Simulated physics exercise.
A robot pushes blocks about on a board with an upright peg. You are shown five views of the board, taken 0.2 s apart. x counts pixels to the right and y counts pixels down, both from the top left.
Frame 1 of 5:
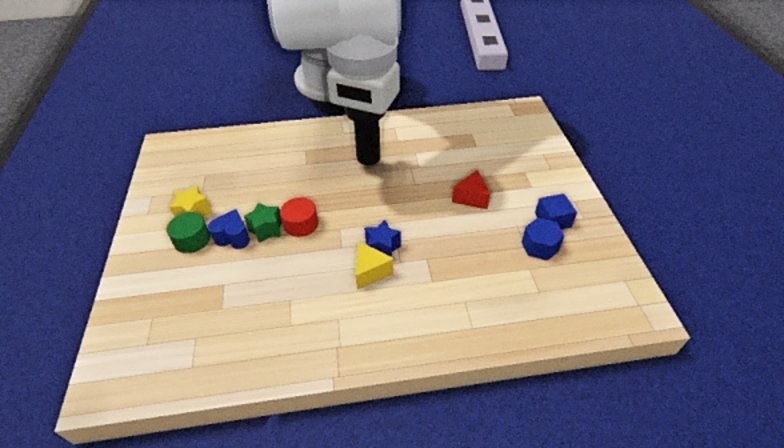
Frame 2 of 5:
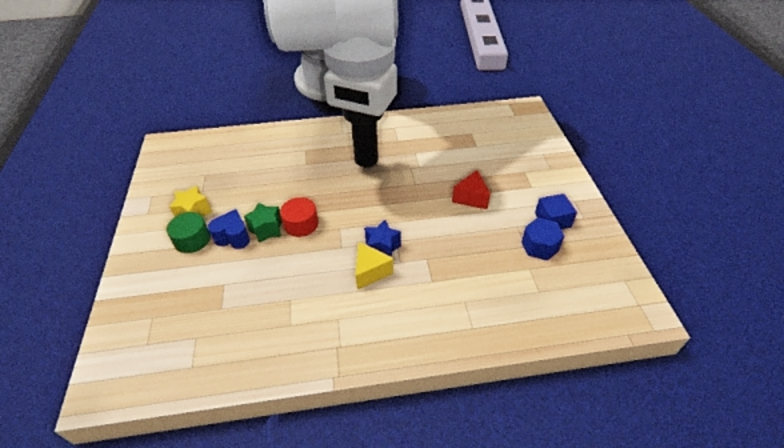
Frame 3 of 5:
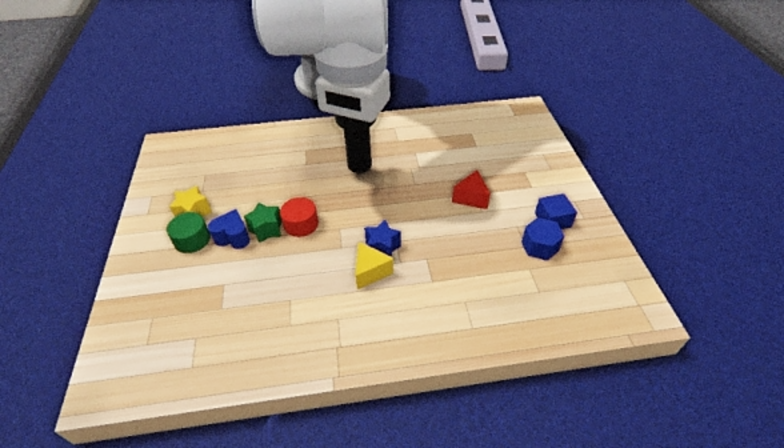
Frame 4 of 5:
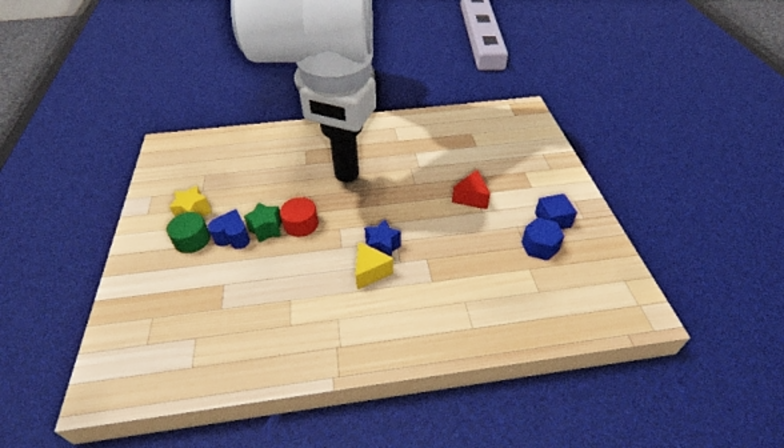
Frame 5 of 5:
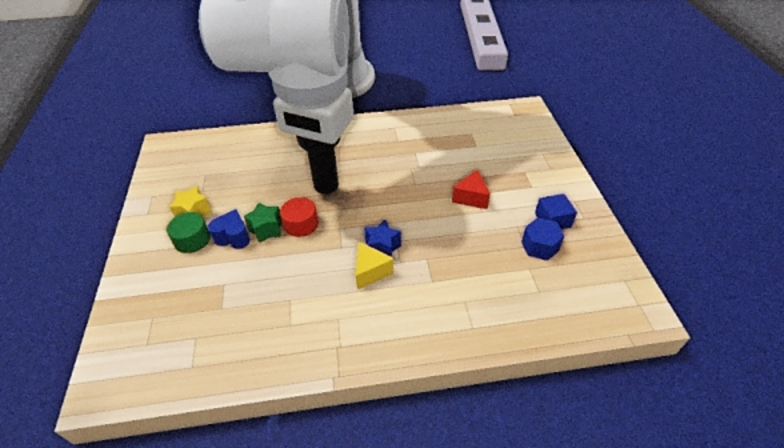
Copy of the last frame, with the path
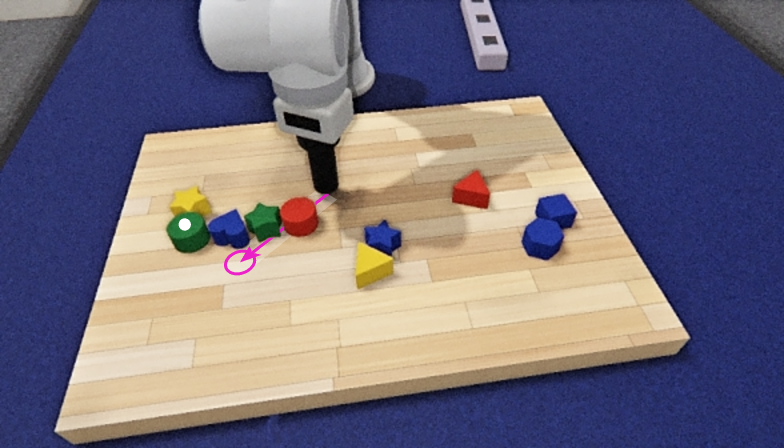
A robot arm with a black peg moved slowly left and a little nearer over a wooden board, nearing the red circular block, while all the colourful blocks stayed still.
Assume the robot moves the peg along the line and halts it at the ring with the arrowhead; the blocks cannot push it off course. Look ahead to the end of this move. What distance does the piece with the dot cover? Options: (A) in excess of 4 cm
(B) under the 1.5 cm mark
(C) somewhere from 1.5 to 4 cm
Option C.
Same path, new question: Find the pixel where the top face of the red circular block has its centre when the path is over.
My best guess is (274, 250).
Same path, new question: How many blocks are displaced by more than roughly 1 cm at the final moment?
Of all the blocks, three or more travel more than a centimetre.
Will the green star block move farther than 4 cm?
Going by the path, yes.
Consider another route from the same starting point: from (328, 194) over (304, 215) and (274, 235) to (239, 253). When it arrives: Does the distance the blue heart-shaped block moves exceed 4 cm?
My answer is yes.
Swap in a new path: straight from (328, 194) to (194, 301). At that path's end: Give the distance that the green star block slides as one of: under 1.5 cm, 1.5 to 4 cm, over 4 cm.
The block shifts more than 4 cm.
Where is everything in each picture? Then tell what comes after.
The first frame shows peg tip at (369, 158); block tops, green circular block at (185, 224); blue heart-shaped block at (228, 223); green star block at (262, 214); red circular block at (298, 209).
The second frame shows peg at (367, 160); blocks unchanged.
The third frame shows peg at (360, 165); blocks unchanged.
The fourth frame shows peg at (347, 174); blocks unchanged.
The fifth frame shows peg at (326, 186); green circular block at (185, 224); blue heart-shaped block at (228, 223); green star block at (262, 214); red circular block at (298, 209).
Path on the board, in a line from (328, 194) to (240, 262); the dot is on the green circular block.
The first path, step by step. One third of the way, peg at (299, 207); green star block at (258, 217), turned 20° clockwise; red circular block at (287, 223).
Two thirds of the way, peg at (269, 230); green circular block at (174, 224); blue heart-shaped block at (211, 227), turned 30° clockwise; green star block at (239, 232), turned 45° clockwise; red circular block at (277, 245).
At the end, peg at (237, 254); green circular block at (162, 221); blue heart-shaped block at (190, 231), turned 80° clockwise; green star block at (201, 251), turned 80° clockwise; red circular block at (274, 250).
